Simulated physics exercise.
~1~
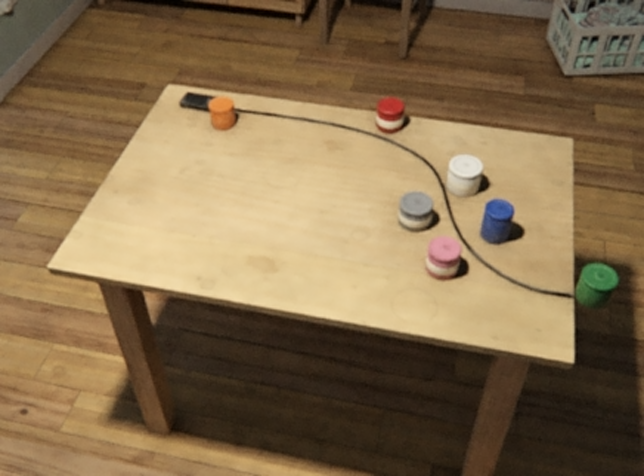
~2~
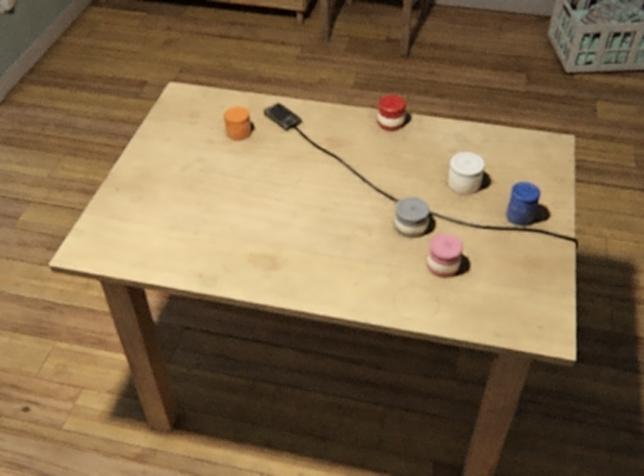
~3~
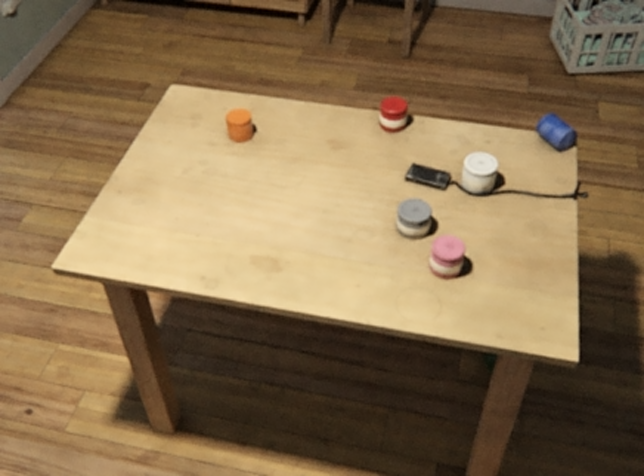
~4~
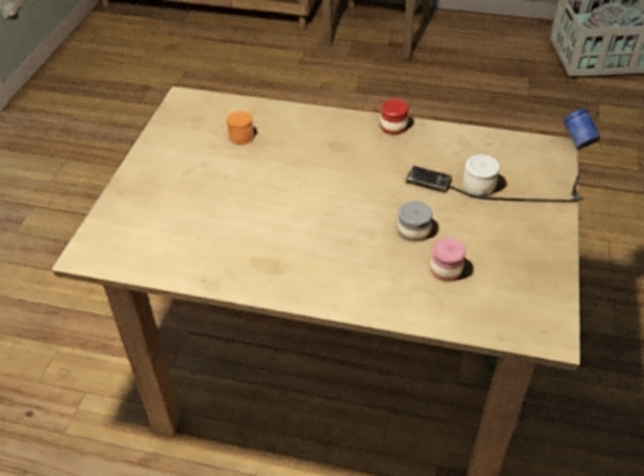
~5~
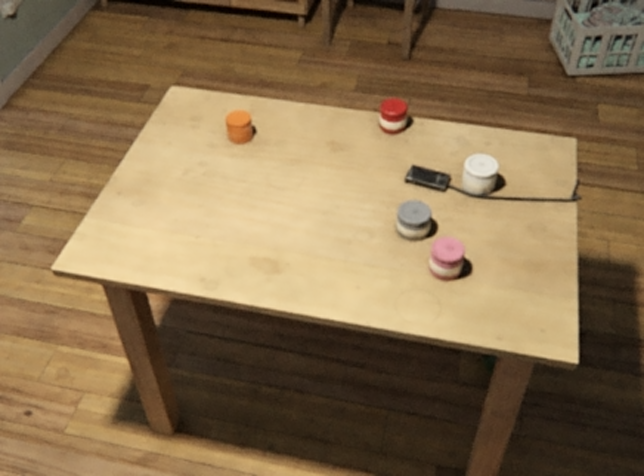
A falling green container drags a black phone across the table, and a blue tub topples off.
